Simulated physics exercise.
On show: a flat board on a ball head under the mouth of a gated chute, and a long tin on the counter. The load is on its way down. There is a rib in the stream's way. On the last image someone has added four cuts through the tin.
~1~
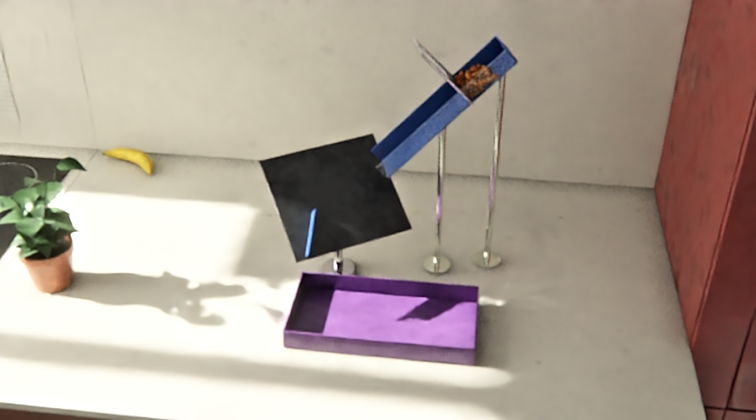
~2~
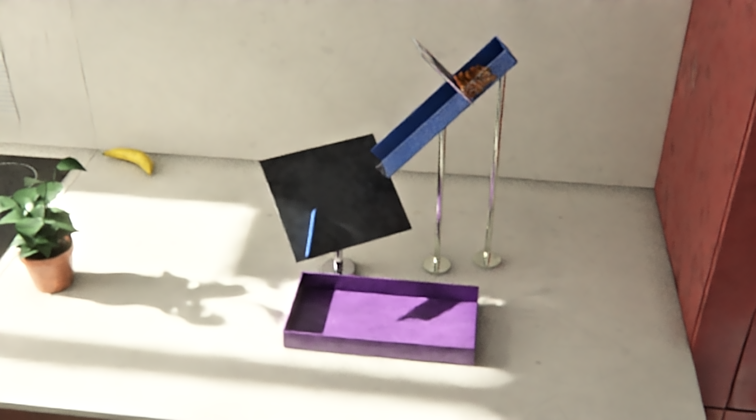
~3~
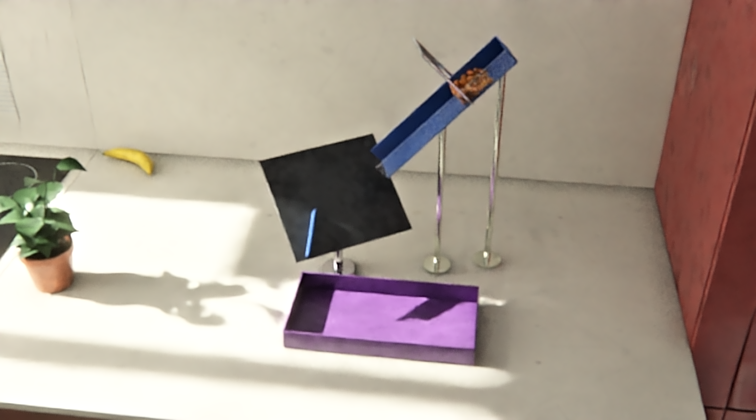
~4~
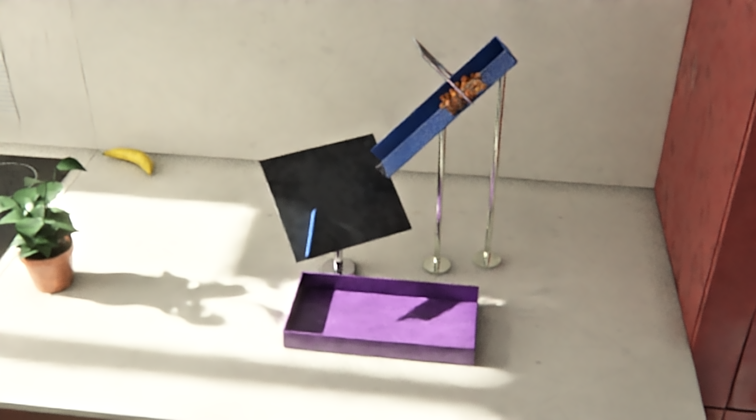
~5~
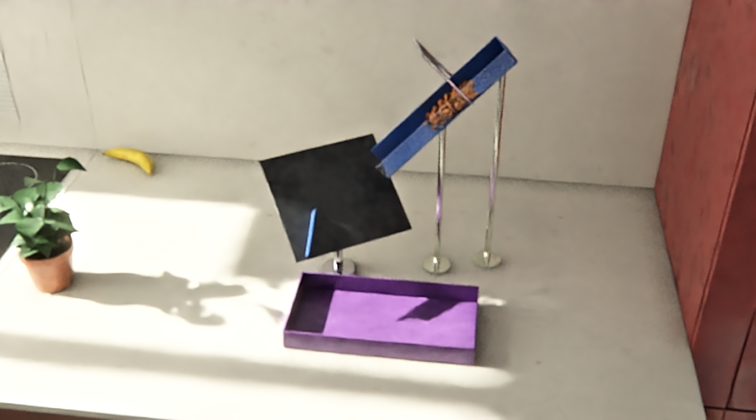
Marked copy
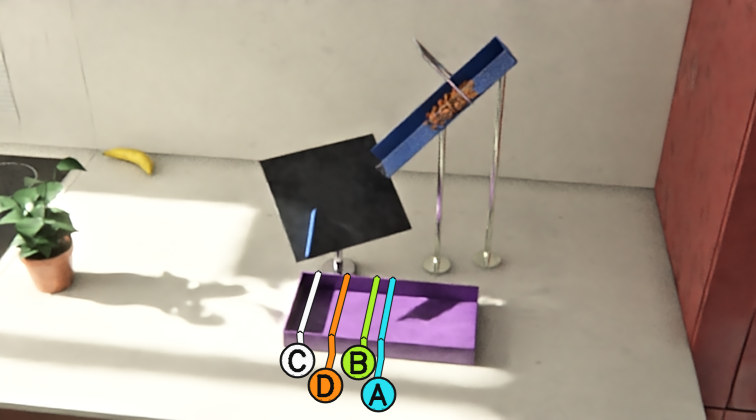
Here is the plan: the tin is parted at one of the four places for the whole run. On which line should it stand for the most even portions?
Best: D.
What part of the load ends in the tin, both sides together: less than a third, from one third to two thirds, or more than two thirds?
More than two thirds.
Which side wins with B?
The left side.
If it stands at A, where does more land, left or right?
The left side.
On the marked copy, line A crosses the front rim at (381, 340); line B crosses the front rim at (363, 338); line C crosses the front rim at (300, 333); line D crosses the front rim at (331, 336).
For line A, of what is caught, nearly all on the left of the divider, a small part on the right.
For line B, of what is caught, most on the left of the divider, a small part on the right.
For line C, of what is caught, a stray few on the left of the divider, nearly all on the right.
For line D, of what is caught, about half on the left of the divider, about half on the right.
